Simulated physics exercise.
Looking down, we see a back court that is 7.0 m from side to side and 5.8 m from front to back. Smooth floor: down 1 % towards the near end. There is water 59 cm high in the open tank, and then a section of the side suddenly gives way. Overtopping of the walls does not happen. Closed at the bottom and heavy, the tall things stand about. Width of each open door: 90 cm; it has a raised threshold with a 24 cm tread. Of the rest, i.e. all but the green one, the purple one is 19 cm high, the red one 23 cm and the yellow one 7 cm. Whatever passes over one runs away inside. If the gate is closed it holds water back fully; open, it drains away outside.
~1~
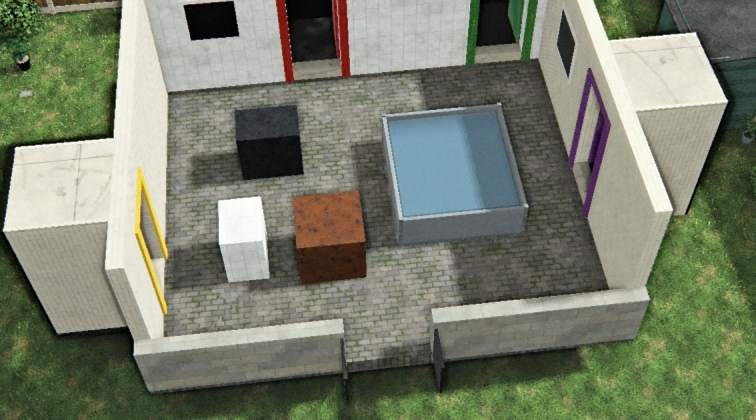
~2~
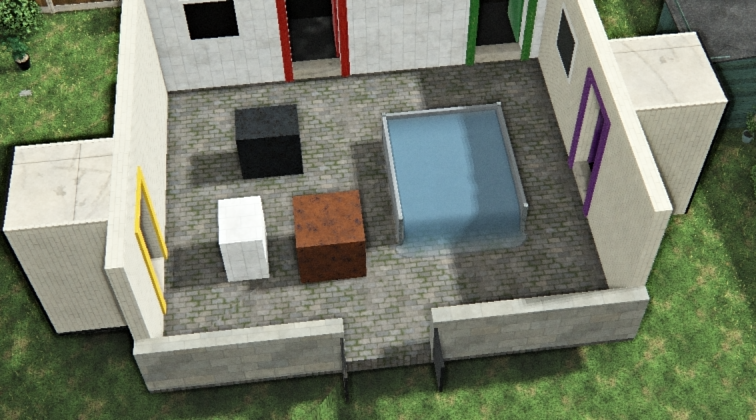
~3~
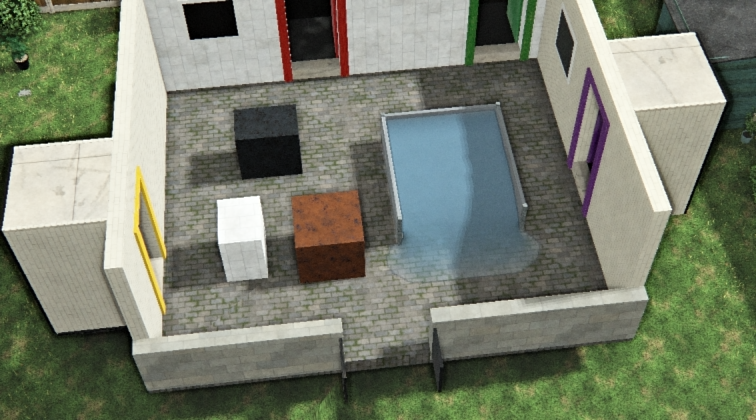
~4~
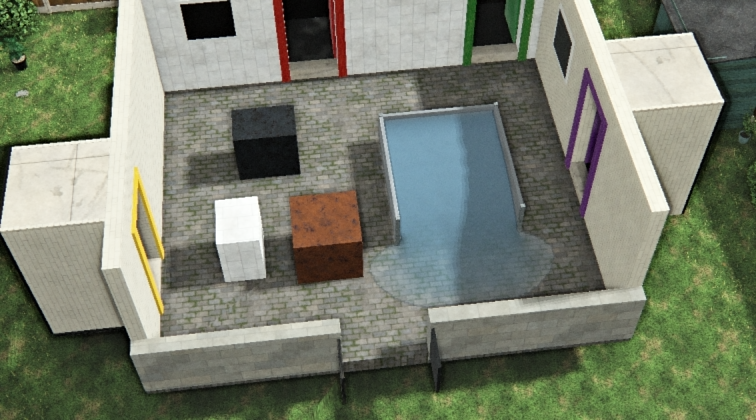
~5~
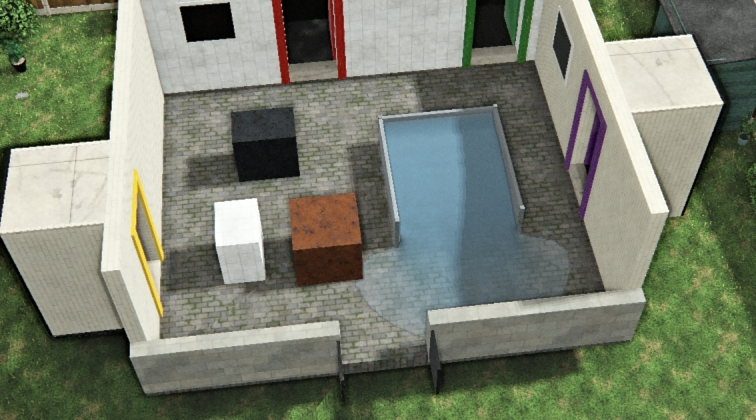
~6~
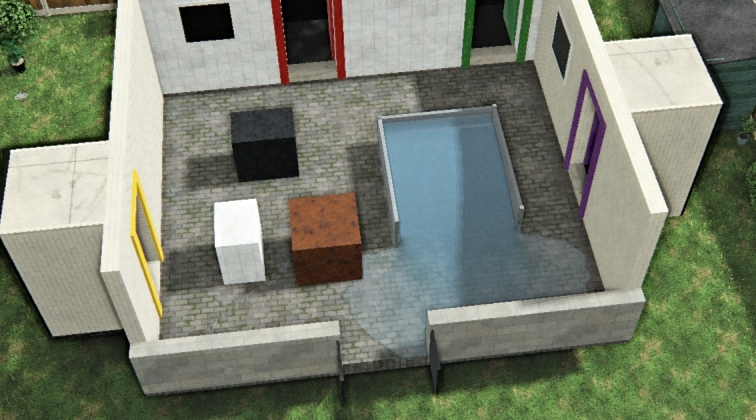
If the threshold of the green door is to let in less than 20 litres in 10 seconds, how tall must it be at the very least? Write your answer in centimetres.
At the very least, close to 16 cm.
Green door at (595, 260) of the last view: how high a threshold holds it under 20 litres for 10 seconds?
18 cm.
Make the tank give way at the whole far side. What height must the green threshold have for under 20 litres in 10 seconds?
About 24 centimetres.
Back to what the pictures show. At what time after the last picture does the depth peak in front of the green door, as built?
Approximately 3.5 s.
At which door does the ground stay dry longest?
That would be the red door.
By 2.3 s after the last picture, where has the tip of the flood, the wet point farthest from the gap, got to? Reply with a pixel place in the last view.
Around pixel (160, 370).
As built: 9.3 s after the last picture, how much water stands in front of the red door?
About 2.0 centimetres.
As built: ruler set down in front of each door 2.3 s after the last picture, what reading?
In cm - purple: 7, red: 0, green: 0, yellow: 0.
Then, 0.7 s after the last picture water covers 20 % of the floor, deepest (42 cm) near (479, 335); it has not reached the green door.
Then, 2.3 s after the last picture water covers 35 % of the floor, deepest (36 cm) near (605, 321); it has not reached the green door.
Then, 9.3 s after the last picture water covers 95 % of the floor, deepest (13 cm) near (163, 161); 5 cm at the green door, 3 litres in over its 21 cm threshold.
At the green door as built, the water peaked near 21 cm, 3.5 s after the last picture.
With a threshold of 13 cm, 50 litres would have come in within the 10 s; with 18 cm, 11 litres. So under 20 litres takes about 16 cm.
